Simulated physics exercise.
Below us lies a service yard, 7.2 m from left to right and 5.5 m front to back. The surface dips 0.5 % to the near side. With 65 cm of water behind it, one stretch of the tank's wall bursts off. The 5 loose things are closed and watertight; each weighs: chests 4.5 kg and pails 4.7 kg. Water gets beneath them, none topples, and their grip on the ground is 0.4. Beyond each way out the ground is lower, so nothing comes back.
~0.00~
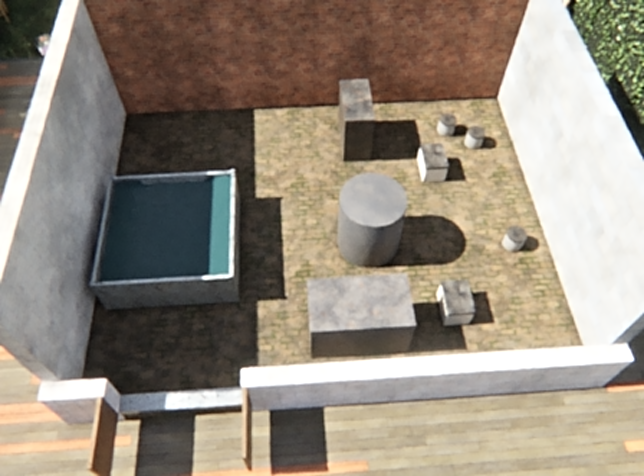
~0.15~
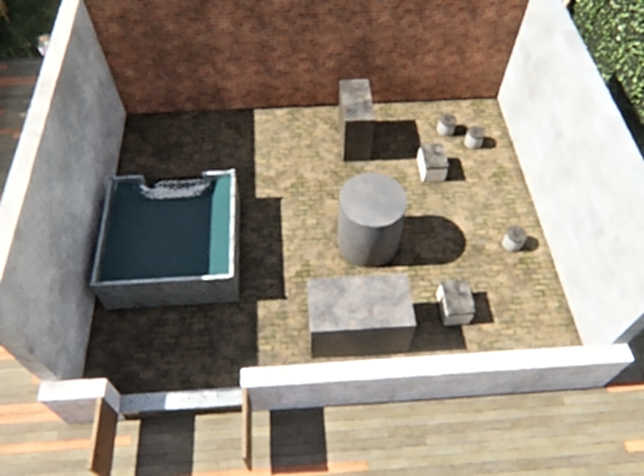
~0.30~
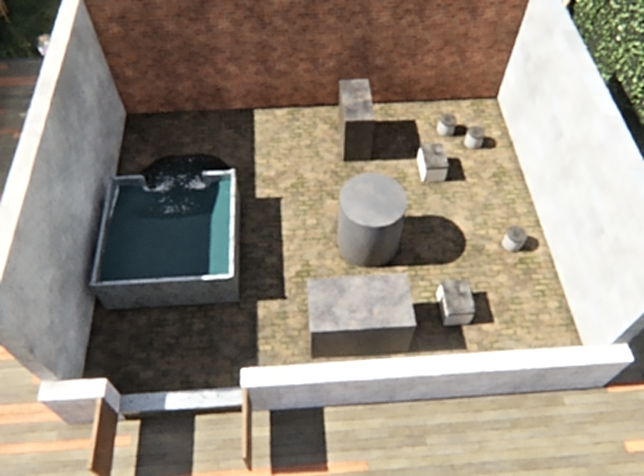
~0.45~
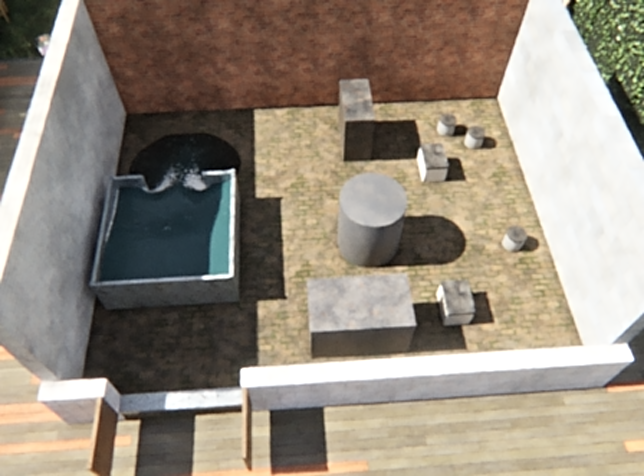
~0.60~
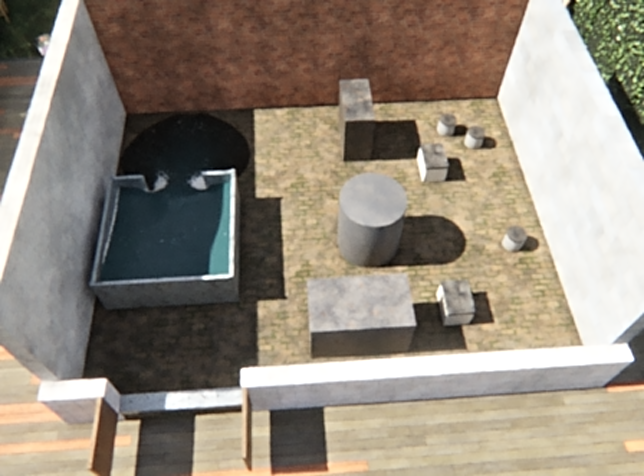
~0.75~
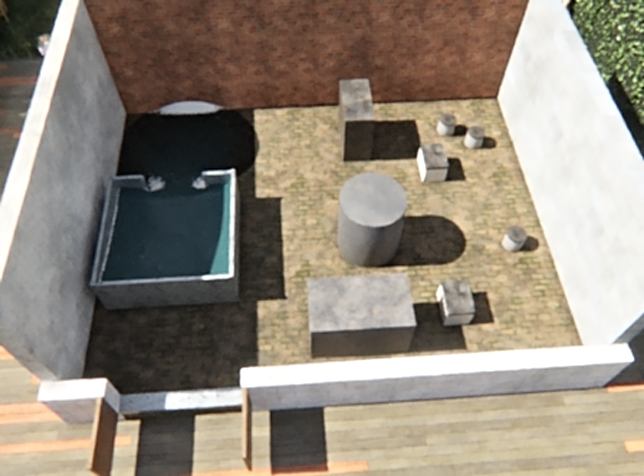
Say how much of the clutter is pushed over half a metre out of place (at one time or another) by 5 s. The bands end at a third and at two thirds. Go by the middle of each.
That comes to under a third.
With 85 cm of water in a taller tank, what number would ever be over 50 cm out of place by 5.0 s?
Then 3.
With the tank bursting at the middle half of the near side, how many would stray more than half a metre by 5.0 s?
In that case 0 of them.
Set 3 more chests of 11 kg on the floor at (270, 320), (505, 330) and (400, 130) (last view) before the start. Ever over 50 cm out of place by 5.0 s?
In that order: Less, less, more.
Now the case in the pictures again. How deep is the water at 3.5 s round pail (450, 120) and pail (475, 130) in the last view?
Roughly 3 and 2 cm.
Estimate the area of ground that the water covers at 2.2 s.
Some 12.0 m2.
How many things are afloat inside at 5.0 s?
I count 0.
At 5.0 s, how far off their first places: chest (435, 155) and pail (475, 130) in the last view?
In that order: 0 cm, 20 cm.
After 1.1 s 0 of 5 are over 50 cm from their spots; 0 afloat.
After 2.2 s 0 of 5 are over 50 cm from their spots; 0 afloat.
After 3.5 s 0 of 5 are over 50 cm from their spots; 0 afloat.
After 5.0 s 0 of 5 are over 50 cm from their spots, and 0 have been at some point; 0 afloat.
